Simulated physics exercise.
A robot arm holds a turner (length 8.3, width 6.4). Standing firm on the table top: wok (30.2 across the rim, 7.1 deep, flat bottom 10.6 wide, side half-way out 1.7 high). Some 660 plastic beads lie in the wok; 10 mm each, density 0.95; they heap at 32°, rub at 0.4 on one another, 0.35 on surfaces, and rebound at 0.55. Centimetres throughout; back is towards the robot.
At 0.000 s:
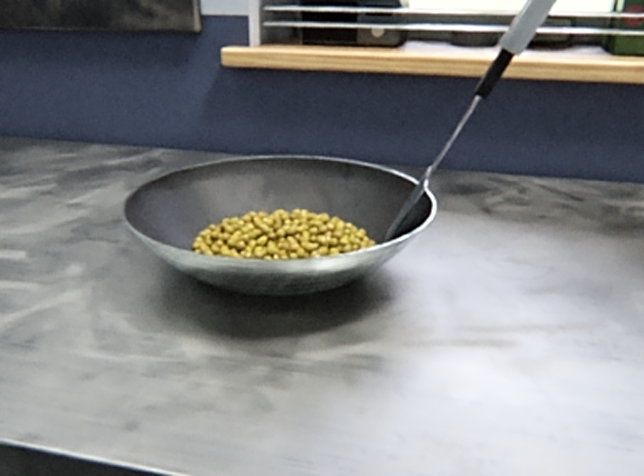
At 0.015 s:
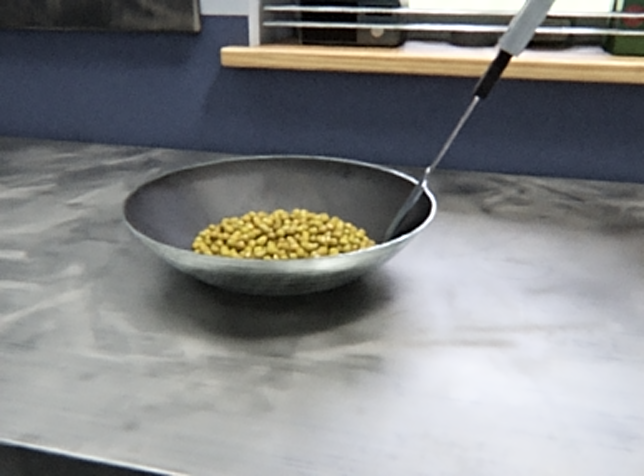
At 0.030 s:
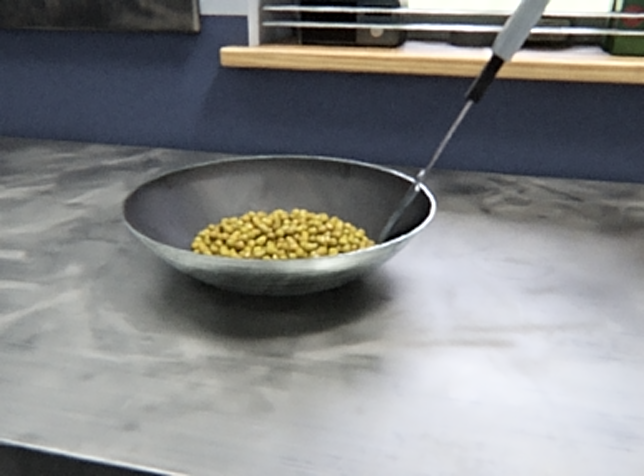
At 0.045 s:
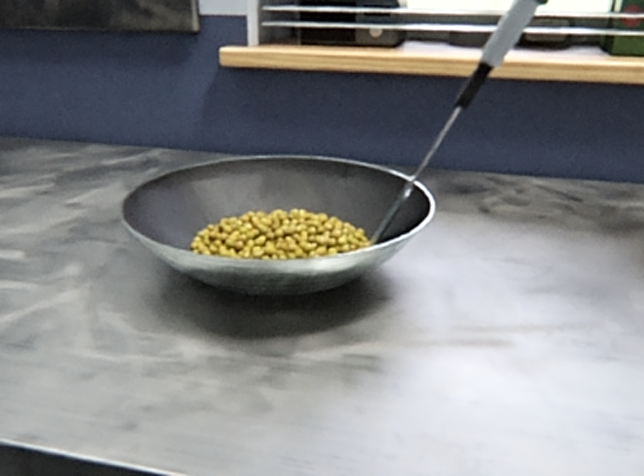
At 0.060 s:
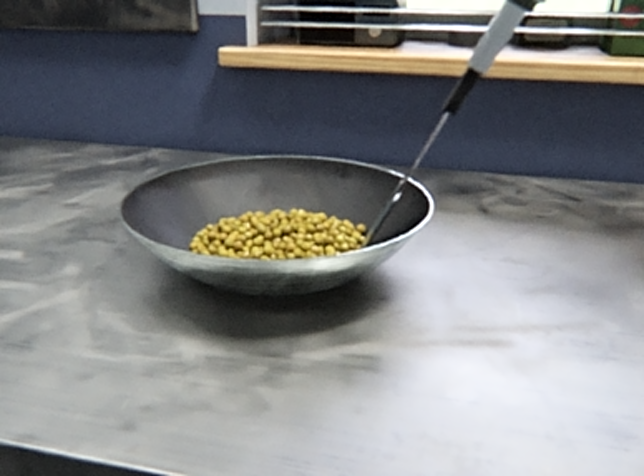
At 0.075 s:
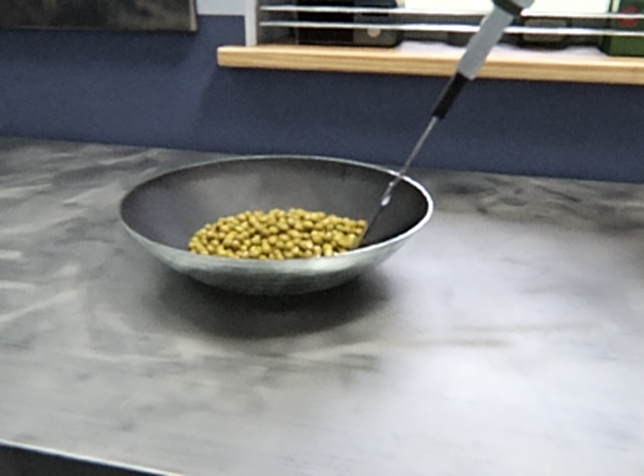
The clip opens on a dark metal wok holding a heap of small olive-green beads on a grey tabletop, with a long-handled turner leaning into its right side. The turner slides slowly a short way left through the wok toward the beads, while the heap barely changes.
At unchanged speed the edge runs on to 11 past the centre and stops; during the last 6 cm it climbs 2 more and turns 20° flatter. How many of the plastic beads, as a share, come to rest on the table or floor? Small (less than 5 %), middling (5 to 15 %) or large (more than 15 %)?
On the table or floor the share is middling, 5 to 15 %.
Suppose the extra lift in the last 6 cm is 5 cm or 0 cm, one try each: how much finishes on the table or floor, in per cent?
About 10 and 5 per cent.
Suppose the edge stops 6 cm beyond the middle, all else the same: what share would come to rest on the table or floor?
It would be near 0 per cent.
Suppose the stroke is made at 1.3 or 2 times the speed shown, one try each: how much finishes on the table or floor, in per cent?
Some 15 and 25 per cent.
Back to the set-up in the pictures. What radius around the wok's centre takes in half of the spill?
Roughly 26 cm.
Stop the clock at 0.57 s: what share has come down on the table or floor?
Some 8 per cent.
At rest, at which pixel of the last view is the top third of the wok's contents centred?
Around (204, 227).
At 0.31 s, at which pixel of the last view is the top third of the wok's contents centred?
At about (202, 216).
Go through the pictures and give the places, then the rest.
In the first picture, turner top edge at (428, 176), sloping 63°; upper third of the load around (285, 241), from x 195 to 370, top at y 215; 662 in the wok.
In the second picture, turner top edge at (427, 176), sloping 63°; upper third of the load around (285, 241), from x 195 to 370, top at y 215.
In the third picture, turner top edge at (420, 180), sloping 63°; upper third of the load around (284, 241), from x 195 to 370, top at y 215.
In the fourth picture, turner top edge at (410, 185), sloping 63°; upper third of the load around (284, 240), from x 190 to 365, top at y 215.
In the fifth picture, turner top edge at (399, 190), sloping 63°; upper third of the load around (285, 239), from x 190 to 360, top at y 215.
In the sixth picture, turner top edge at (389, 193), sloping 63°; upper third of the load around (283, 239), from x 190 to 360, top at y 215; 662 in the wok.
By 0.19 s, sloping 63°, highest piece 4 above the table; 662 in the wok.
By 0.31 s, sloping 58°, highest piece 6 above the table; 662 in the wok.
By 0.57 s, sloping 43°, highest piece 8 above the table; 607 in the wok, 47 on the table or floor, 8 on the blade or in flight.
By 1.62 s, sloping 43°, highest piece 6 above the table; 605 in the wok, 57 on the table or floor.
Final count, 605 in the wok, 57 on the table or floor. That is 9 % on the table or floor.
